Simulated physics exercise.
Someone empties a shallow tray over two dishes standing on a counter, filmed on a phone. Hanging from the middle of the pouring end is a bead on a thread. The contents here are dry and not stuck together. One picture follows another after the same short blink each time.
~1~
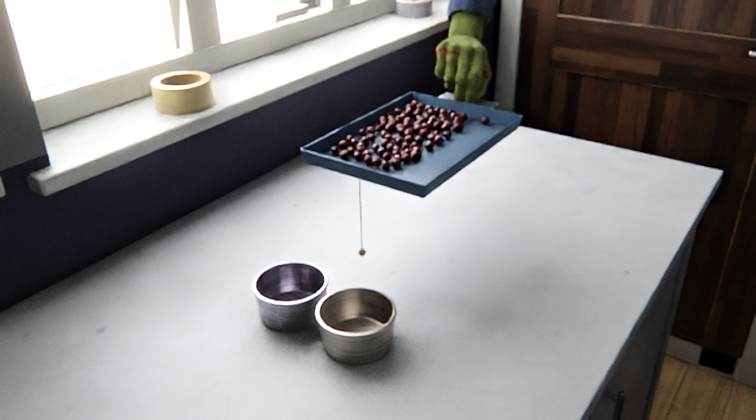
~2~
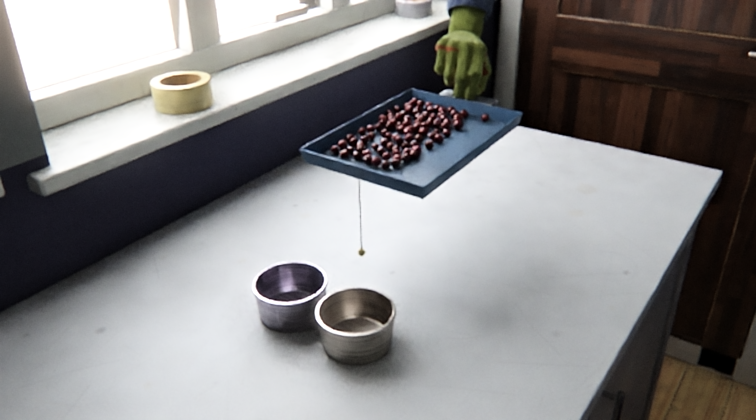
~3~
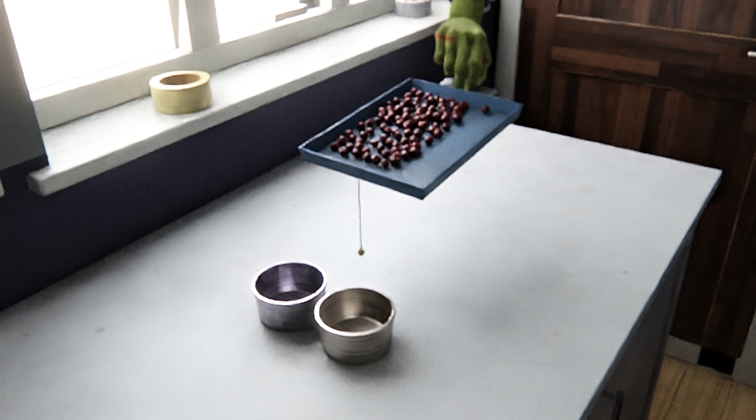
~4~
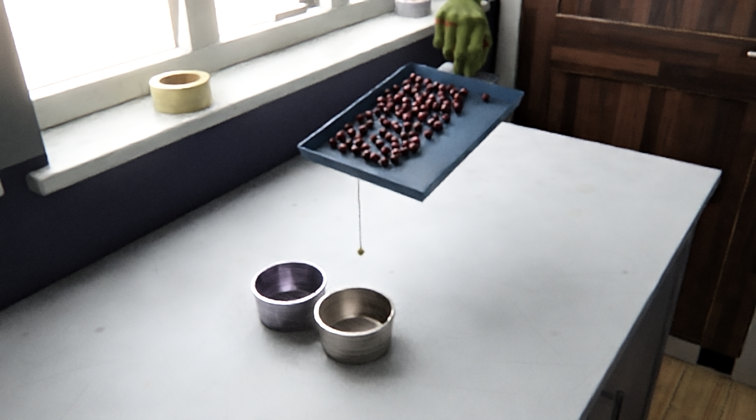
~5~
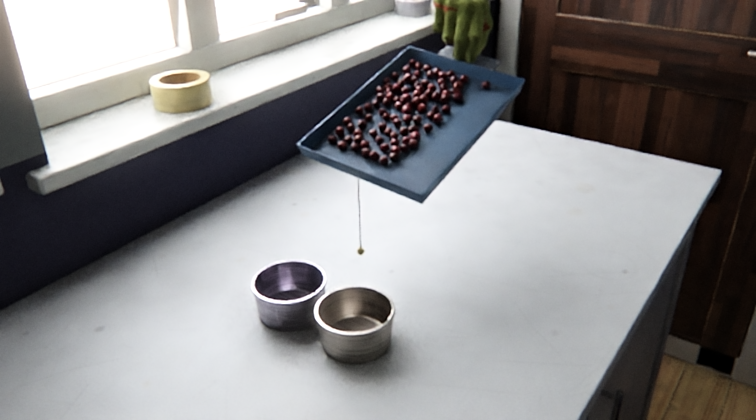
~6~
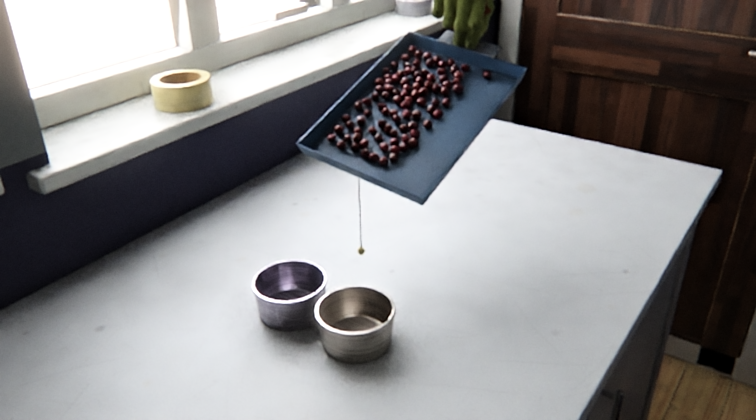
In this clip, a green-gloved hand at the far end of a blue tray of dark red cherries moves up as that end rises steadily, the tray tilting toward two small metal dishes on a counter while the cherries shift slightly.
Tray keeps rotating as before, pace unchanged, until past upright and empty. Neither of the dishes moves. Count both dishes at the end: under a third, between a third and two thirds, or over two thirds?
The dishes will end up with below a third of the load.
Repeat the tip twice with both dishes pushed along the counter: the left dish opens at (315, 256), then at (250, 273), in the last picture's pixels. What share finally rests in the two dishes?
Roughly 50 per cent, then roughly 10 per cent.
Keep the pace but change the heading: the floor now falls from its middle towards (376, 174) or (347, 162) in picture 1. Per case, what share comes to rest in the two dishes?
The first try would leave around 50 per cent there, the second around 10 per cent.
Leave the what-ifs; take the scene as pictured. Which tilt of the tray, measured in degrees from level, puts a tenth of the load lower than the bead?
At roughly 75°.
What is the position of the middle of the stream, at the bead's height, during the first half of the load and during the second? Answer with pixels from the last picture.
First around (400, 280), afterwards around (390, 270).
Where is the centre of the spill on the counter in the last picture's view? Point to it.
Somewhere about (419, 329), I'd say.
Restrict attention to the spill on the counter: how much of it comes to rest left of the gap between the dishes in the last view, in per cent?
Estimate: About 10 in every hundred.
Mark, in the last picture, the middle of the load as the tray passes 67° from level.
About (395, 174).
Soon after the last picture, tray tipped steeply; nearly all on the tray; a stray few in the right dish; a stray few outside both; a small part in the air.
A little later, tray tipped past a quarter turn; about half on the tray; a small part in the right dish; about a quarter outside both; a small part in the air.
Later still, tray tipped past a quarter turn; about a quarter in the right dish; a stray few in the left dish; most outside both.
At rest, tray tipped past a quarter turn; about a quarter in the right dish; a stray few in the left dish; most outside both.
